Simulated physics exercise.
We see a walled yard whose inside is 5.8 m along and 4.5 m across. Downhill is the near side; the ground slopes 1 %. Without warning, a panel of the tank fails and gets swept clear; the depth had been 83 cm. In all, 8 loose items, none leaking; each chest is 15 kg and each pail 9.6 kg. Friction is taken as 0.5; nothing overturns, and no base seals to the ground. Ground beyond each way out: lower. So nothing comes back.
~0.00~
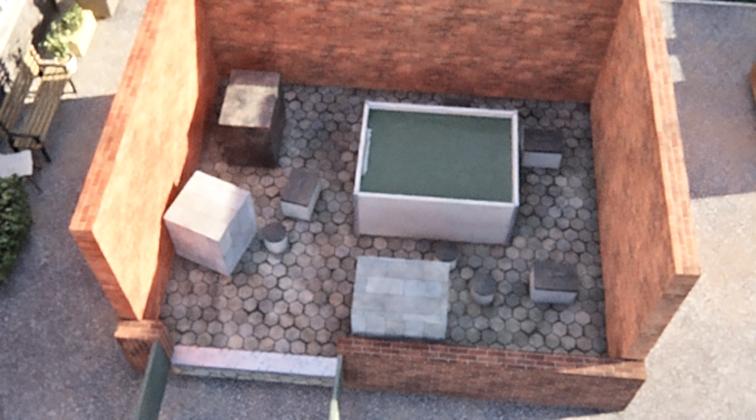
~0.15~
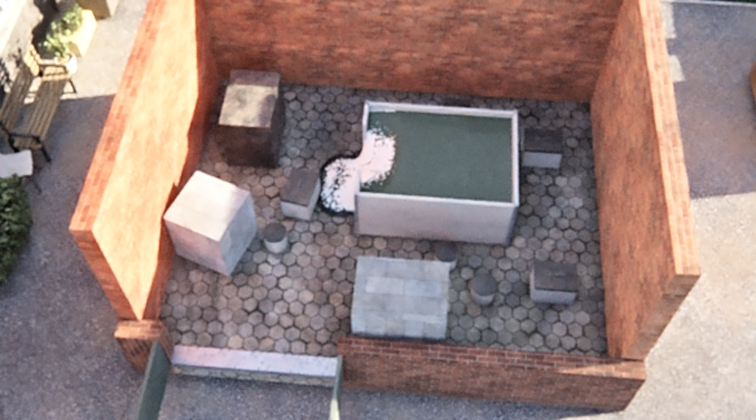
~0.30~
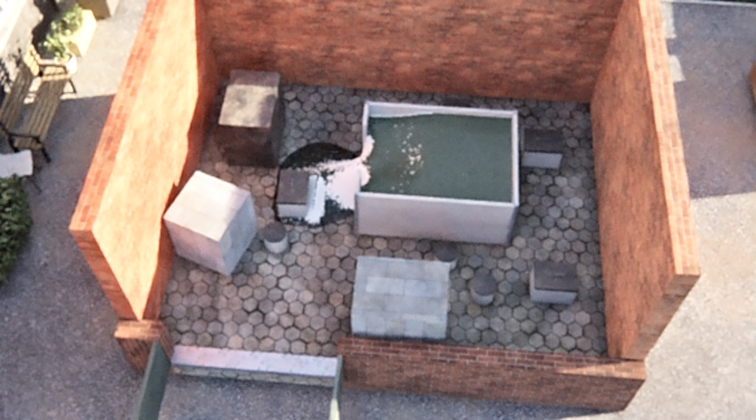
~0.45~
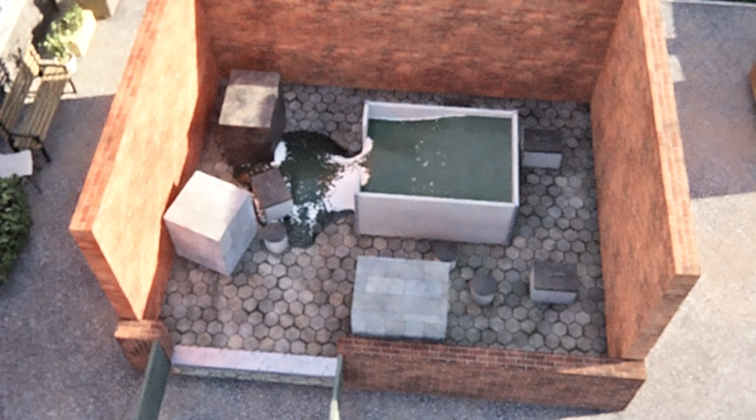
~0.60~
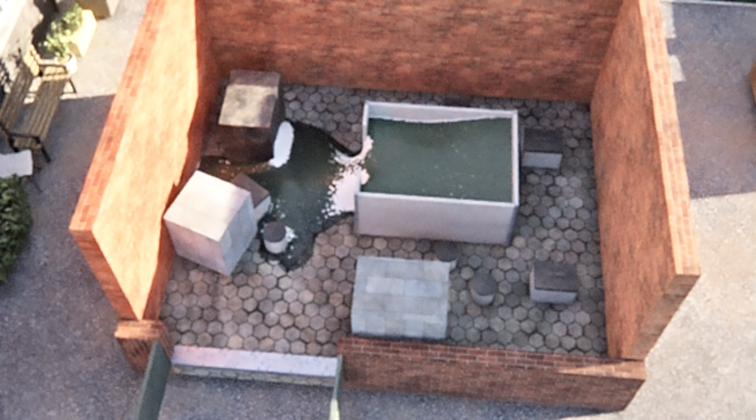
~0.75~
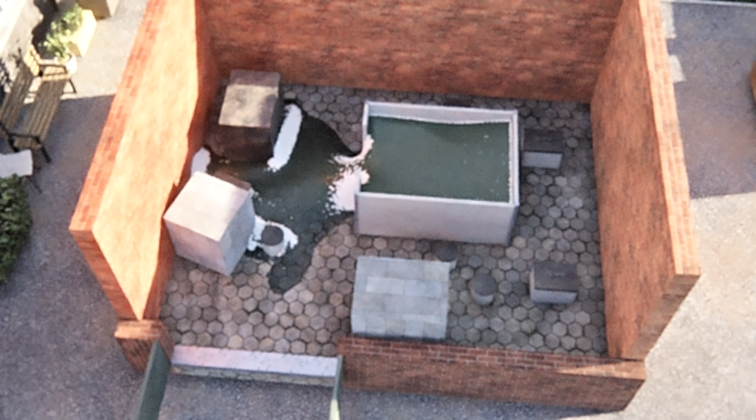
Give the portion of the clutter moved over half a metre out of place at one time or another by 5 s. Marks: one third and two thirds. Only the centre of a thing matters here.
It is a medium share, a third or more but below two thirds.
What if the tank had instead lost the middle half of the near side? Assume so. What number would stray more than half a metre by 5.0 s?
So the tally would be 7.
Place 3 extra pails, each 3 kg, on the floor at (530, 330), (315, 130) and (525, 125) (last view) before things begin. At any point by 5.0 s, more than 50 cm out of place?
Result, in sequence: Below the mark / above the mark / above the mark.
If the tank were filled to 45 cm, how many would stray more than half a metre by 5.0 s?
The answer would then be 1.
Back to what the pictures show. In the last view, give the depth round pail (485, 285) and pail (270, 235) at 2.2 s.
I'd put it at 0 cm and 5 cm respectively.
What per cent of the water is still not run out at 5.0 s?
Around 88 per cent of the water is still in there.
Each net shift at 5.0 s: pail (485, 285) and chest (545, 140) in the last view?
Going in order, that's 0 cm for one and 40 cm for the other.
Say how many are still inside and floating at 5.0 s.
At that moment 2.
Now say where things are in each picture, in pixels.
A chest at (300, 186) rests on the ground; a pail at (275, 232) rests on the ground; 3.0 m2 under water; 0 of 8 have shifted, in the first picture.
A chest at (300, 186) rests on the ground; a pail at (275, 232) rests on the ground; water covers 3.5 m2; 0 of 8 have shifted, in the second picture.
A chest at (293, 186) rests on the ground, 9 cm from its start; a pail at (275, 232), on the bottom; water covers 4.1 m2; 1 of 8 have shifted, in the third picture.
A chest at (271, 187) rests on the ground, 39 cm from its start; a pail at (275, 232) rests on the ground; 5.0 m2 under water; 1 of 8 have shifted, in the fourth picture.
A chest at (245, 191) rests on the ground, 75 cm from its start; a pail at (275, 232) rests on the ground; water covers 6.0 m2; 1 of 8 have shifted, in the fifth picture.
A chest at (226, 188), on the bottom, 100 cm from its start; a pail at (272, 235) rests on the ground, 6 cm from its start; water covers 6.7 m2; 2 of 8 have shifted, in the sixth picture.
After 1.1 s 1 of 8 are over 50 cm from their spots; 1 afloat.
After 2.2 s 2 of 8 are over 50 cm from their spots; 1 afloat.
After 3.5 s 3 of 8 are over 50 cm from their spots; 1 afloat.
After 5.0 s 3 of 8 are over 50 cm from their spots, and 3 have been at some point; 2 afloat.
